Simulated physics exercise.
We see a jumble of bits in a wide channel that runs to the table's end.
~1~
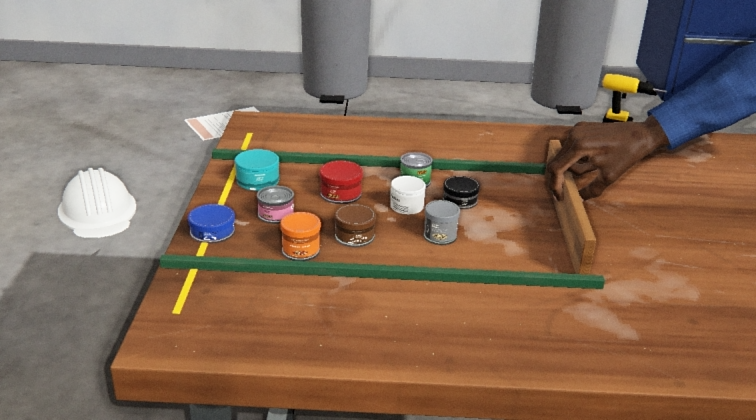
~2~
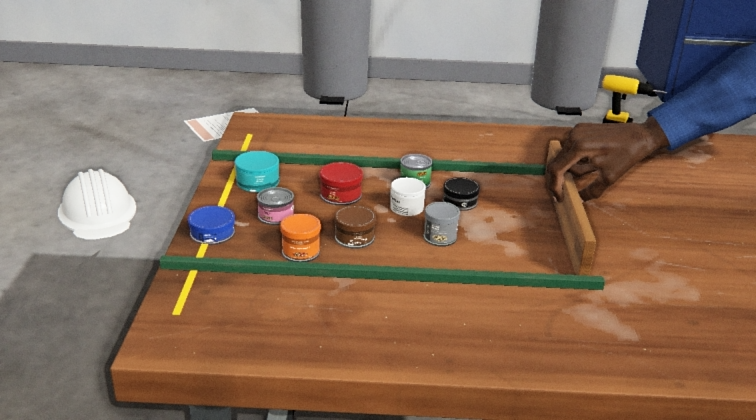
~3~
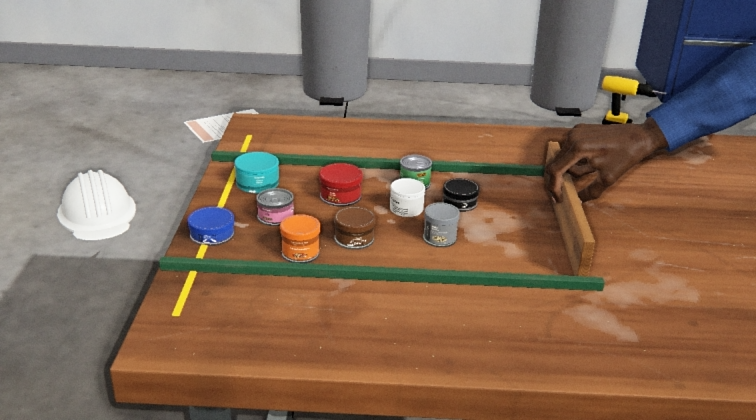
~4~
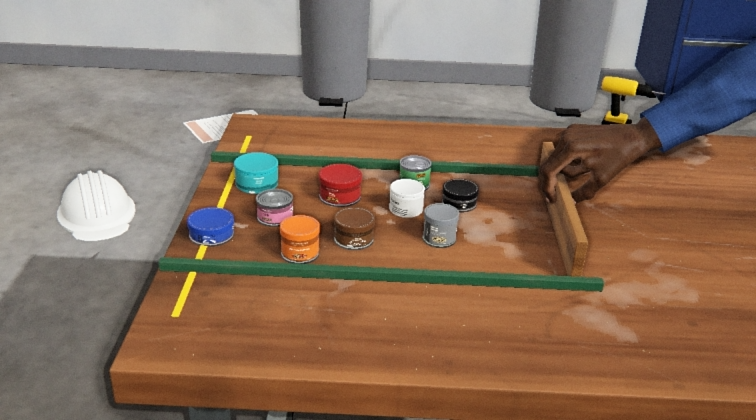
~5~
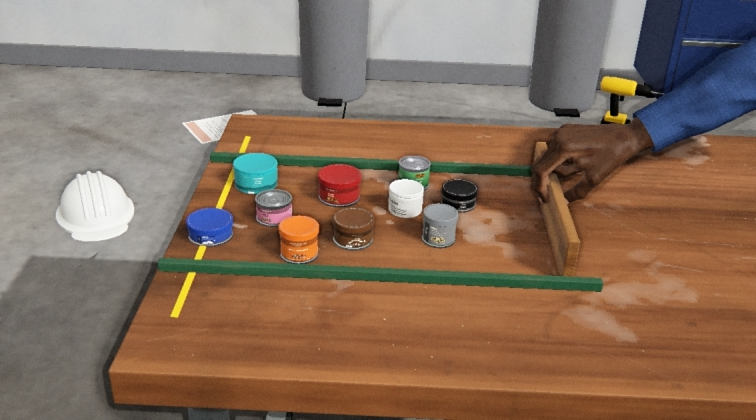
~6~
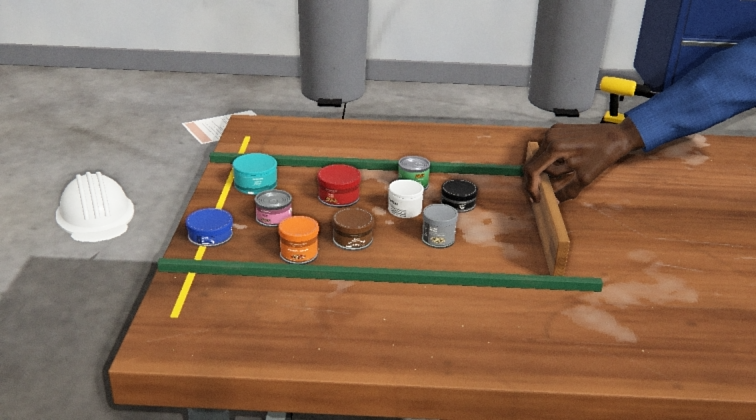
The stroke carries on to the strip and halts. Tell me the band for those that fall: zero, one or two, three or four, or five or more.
The number that fall off is five or more.
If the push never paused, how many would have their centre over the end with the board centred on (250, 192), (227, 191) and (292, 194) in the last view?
The counts: 2, 5 and 0.
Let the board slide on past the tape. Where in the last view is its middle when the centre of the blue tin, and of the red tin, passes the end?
At (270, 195) for the blue tin; at (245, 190) for the red tin.
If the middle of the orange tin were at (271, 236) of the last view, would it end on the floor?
The orange tin is kept.
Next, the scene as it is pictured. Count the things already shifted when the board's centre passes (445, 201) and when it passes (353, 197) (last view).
The counts are 3 and 7.
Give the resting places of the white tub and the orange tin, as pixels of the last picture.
First (200, 199), then (179, 242).
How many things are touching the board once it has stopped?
In contact: 5.
Soon after, none off yet; blue tin at rest near (210, 227); turquoise tub at rest near (255, 174); pink tin at rest near (274, 208).
Then, none off yet; blue tin moved about its own width near (180, 229); turquoise tub moved about its own width near (203, 164); pink tin moved about its own width near (226, 210).
At rest, the number that fall off is five or more; fallen, brown tin, red tin, pink tin, turquoise tub and blue tin.
